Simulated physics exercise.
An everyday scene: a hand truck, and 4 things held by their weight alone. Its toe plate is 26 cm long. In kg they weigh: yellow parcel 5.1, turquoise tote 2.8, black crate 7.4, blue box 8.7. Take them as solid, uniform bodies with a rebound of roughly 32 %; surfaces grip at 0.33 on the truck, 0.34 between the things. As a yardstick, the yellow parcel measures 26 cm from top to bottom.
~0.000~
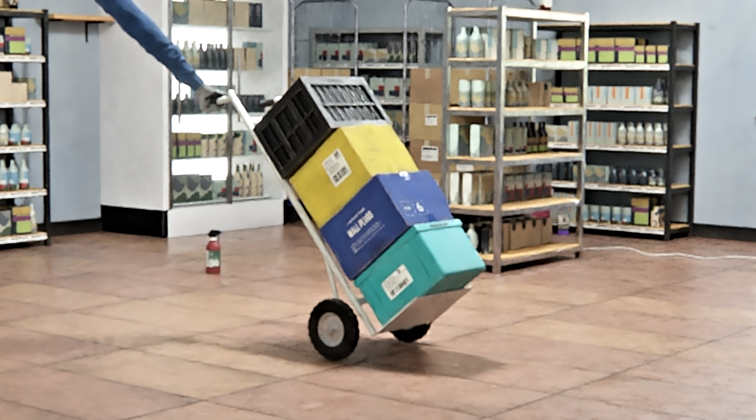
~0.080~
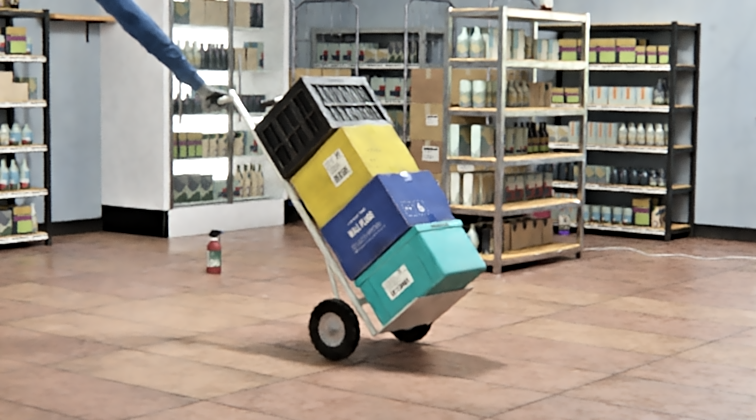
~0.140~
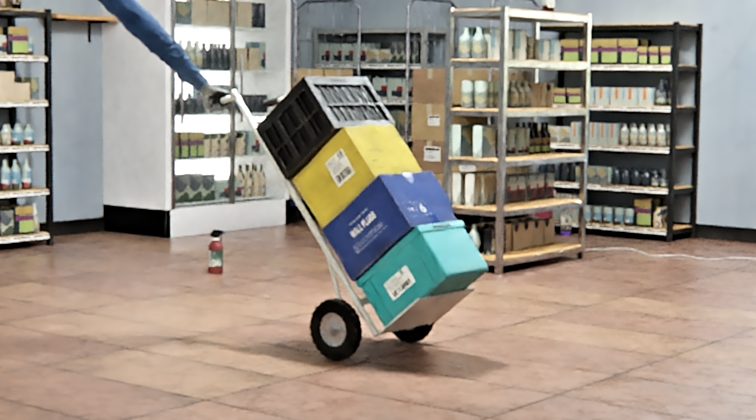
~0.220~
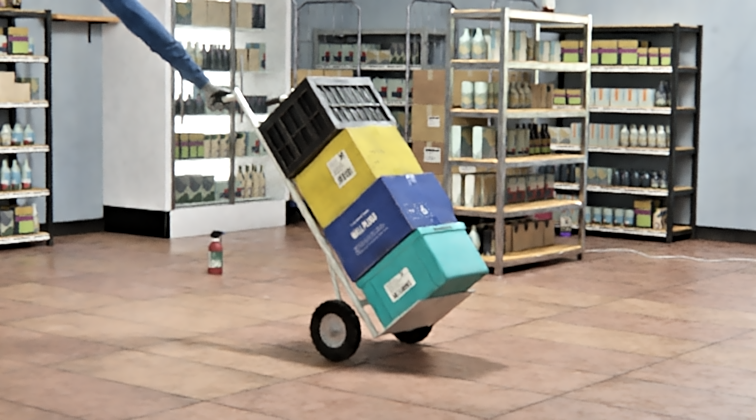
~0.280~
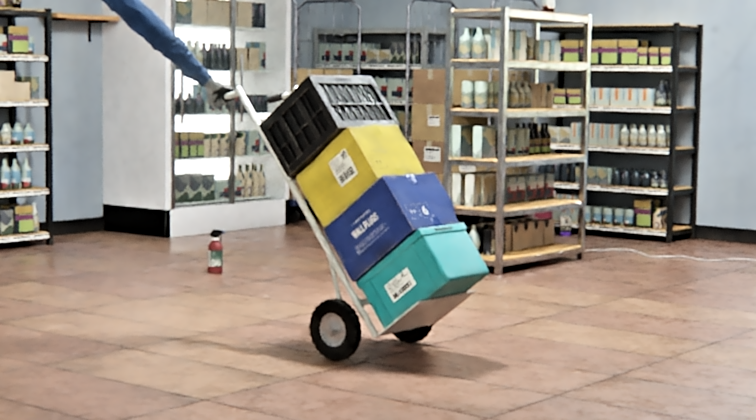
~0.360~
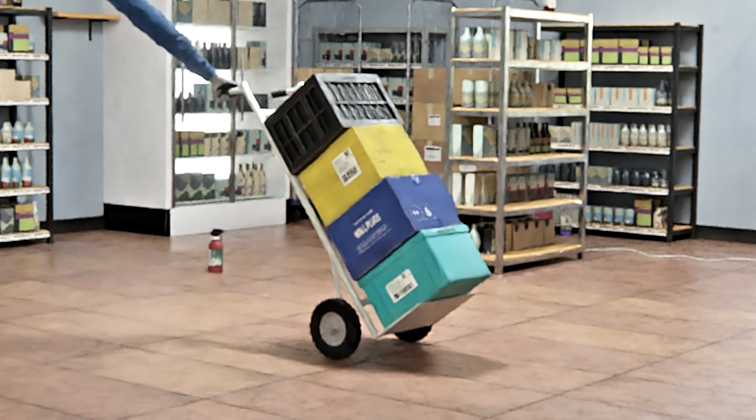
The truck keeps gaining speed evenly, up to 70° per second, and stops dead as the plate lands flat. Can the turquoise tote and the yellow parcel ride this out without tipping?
The turquoise tote keeps standing; the yellow parcel keeps standing.
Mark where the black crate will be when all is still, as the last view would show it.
Around (480, 139).
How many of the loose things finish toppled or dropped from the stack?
That comes to 0.
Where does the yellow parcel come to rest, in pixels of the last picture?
Around (462, 204).
After 1.06 s, 7° short of upright.
After 1.36 s, truck upright; yellow parcel tipped 6° from how it sat near (457, 202); turquoise tote tipped 6° from how it sat near (441, 327); black crate tipped 5° from how it sat.
At rest (1.9 s), not toppled but over 10 cm from the start, yellow parcel and black crate; the other 2 in place, give or take 10 cm. Seen from the same camera at the end, turquoise tote near (441, 328), yellow parcel near (462, 204).
